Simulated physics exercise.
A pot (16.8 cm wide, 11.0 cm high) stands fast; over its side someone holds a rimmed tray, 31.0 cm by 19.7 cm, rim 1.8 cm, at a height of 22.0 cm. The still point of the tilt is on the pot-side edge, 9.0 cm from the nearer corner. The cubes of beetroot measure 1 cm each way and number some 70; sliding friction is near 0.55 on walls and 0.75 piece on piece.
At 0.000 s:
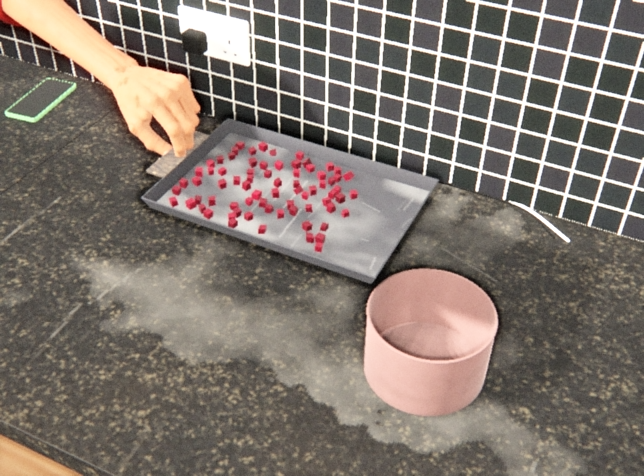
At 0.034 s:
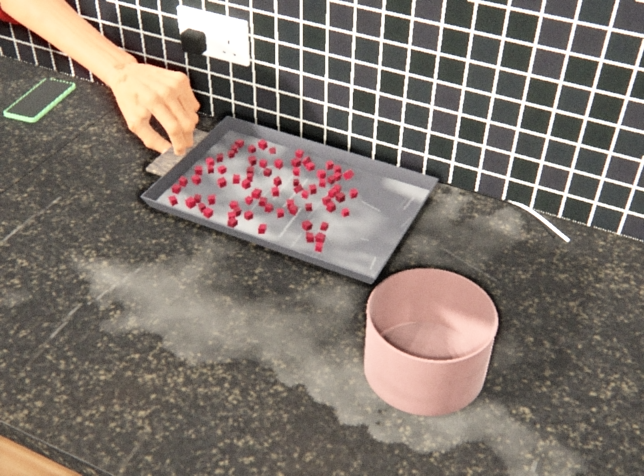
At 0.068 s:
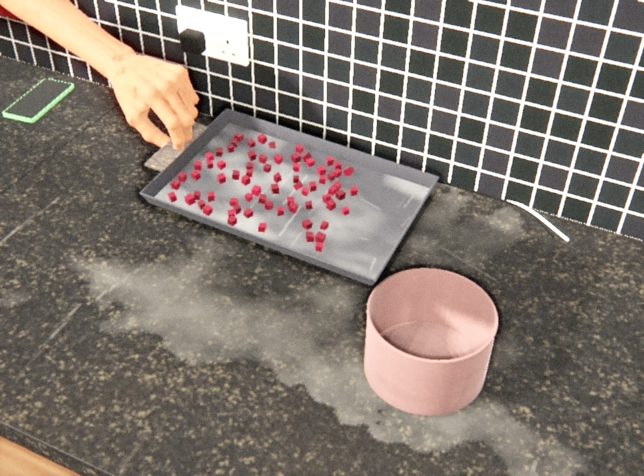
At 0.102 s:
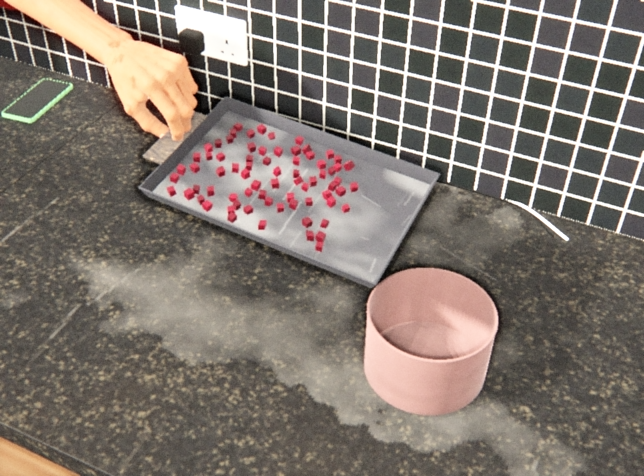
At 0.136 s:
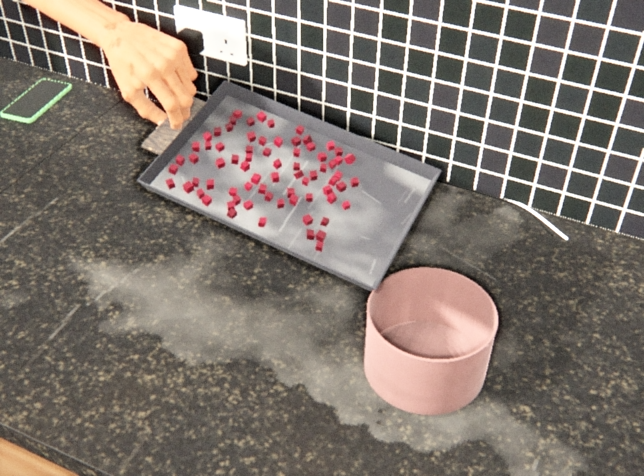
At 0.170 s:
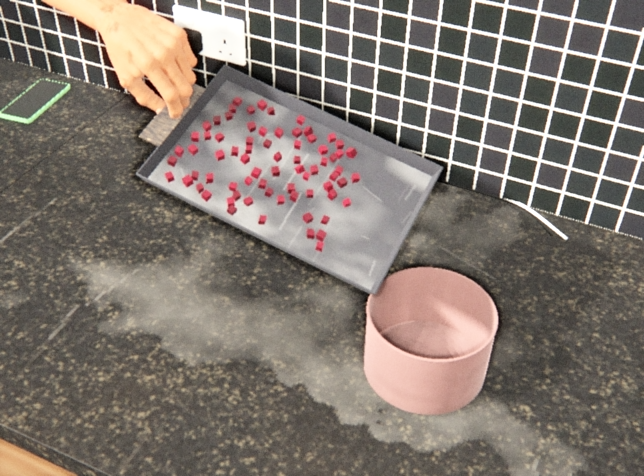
A hand gripped the far left end of a dark rimmed tray scattered with small red cubes and raised that end steadily, tilting the tray toward a pink pot that stayed still on the counter.
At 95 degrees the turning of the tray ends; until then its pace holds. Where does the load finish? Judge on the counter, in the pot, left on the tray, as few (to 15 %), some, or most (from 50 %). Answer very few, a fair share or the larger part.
Counter: The larger part, pot: Very few, tray: Very few.
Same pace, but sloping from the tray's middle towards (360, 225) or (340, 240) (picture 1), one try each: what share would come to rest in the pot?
Some 60 and 20 per cent.
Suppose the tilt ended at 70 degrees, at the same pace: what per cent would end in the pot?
Then about 0 per cent.
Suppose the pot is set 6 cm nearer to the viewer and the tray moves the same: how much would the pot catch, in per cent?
In that case some 45 per cent.
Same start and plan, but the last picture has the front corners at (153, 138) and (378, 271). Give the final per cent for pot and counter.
Pot 70, counter 30.
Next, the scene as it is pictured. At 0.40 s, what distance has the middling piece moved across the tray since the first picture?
Some 2 cm.
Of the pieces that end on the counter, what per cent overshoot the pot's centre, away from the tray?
About 40 per cent.
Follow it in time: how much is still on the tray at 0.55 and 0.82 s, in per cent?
In turn: 85, 0.
After 0.40 s, tilt 59 degrees; the tray holds 100 %, the pot 0 %.
After 0.55 s, tilt 84 degrees; the tray holds 85 %, the pot 0 %.
After 0.82 s, tilt 95 degrees; the tray holds 0 %, the pot 5 %.
At rest (2.1 s), counter 95 %, pot 5 %, tray 0 %.
